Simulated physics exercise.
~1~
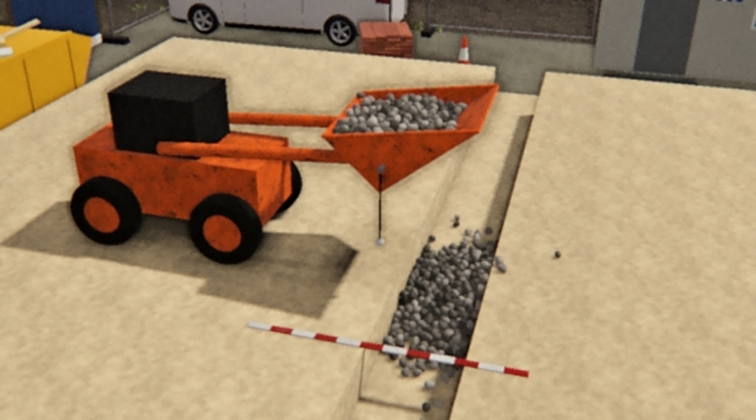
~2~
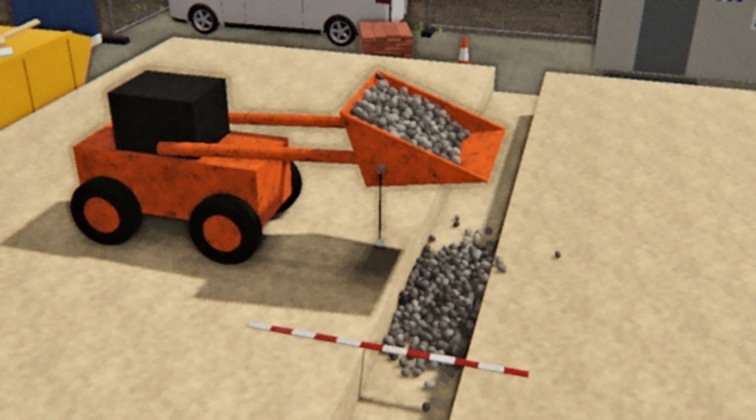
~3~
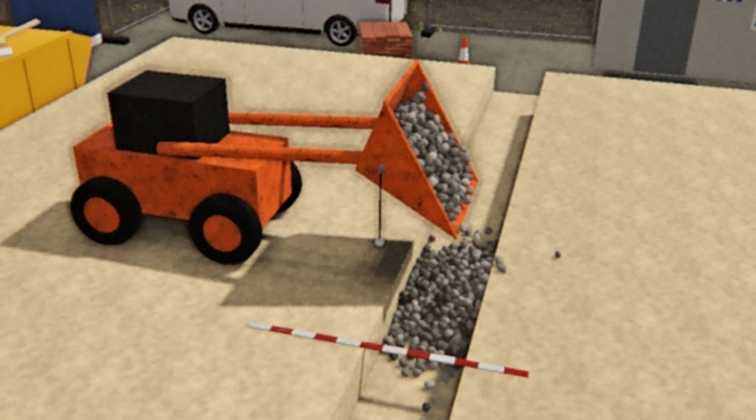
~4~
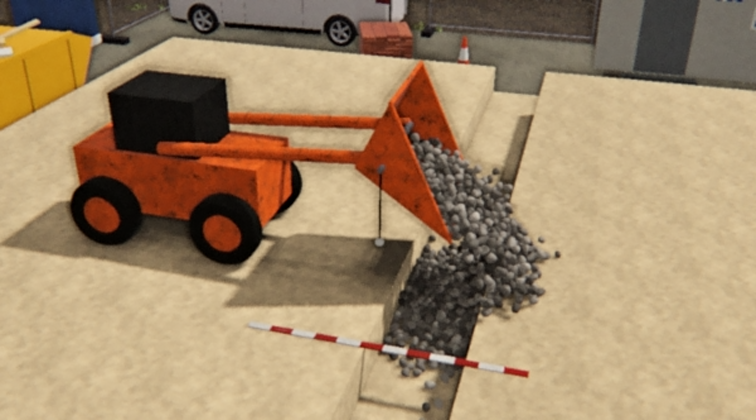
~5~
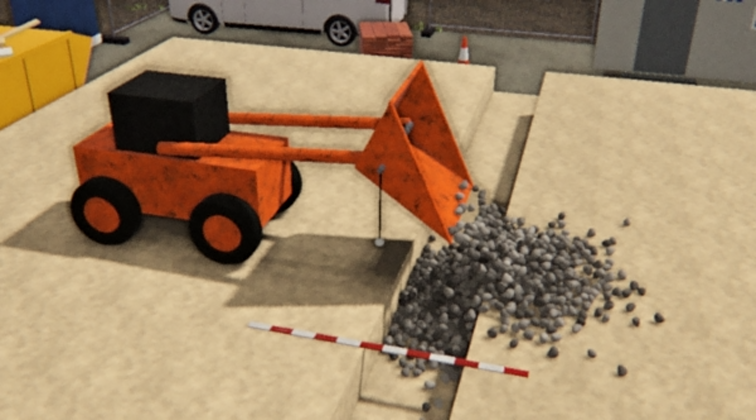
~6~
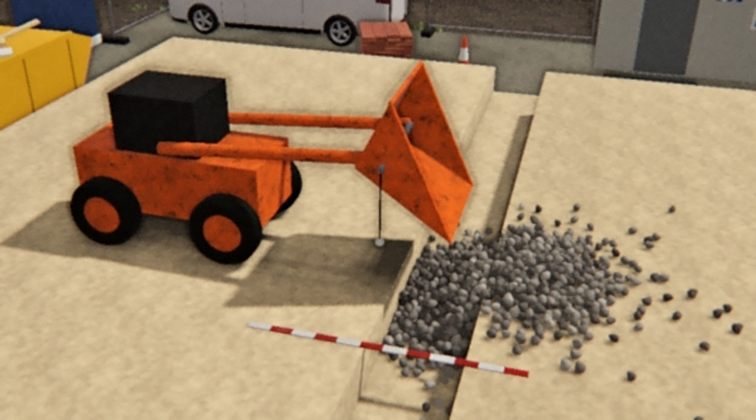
An orange loader tips its raised bucket of grey stones forward over a trench already holding a pile, and the stones pour out to the right, some joining the pile while most spill onto the sandy ground beyond, leaving the bucket empty and still tilted down.
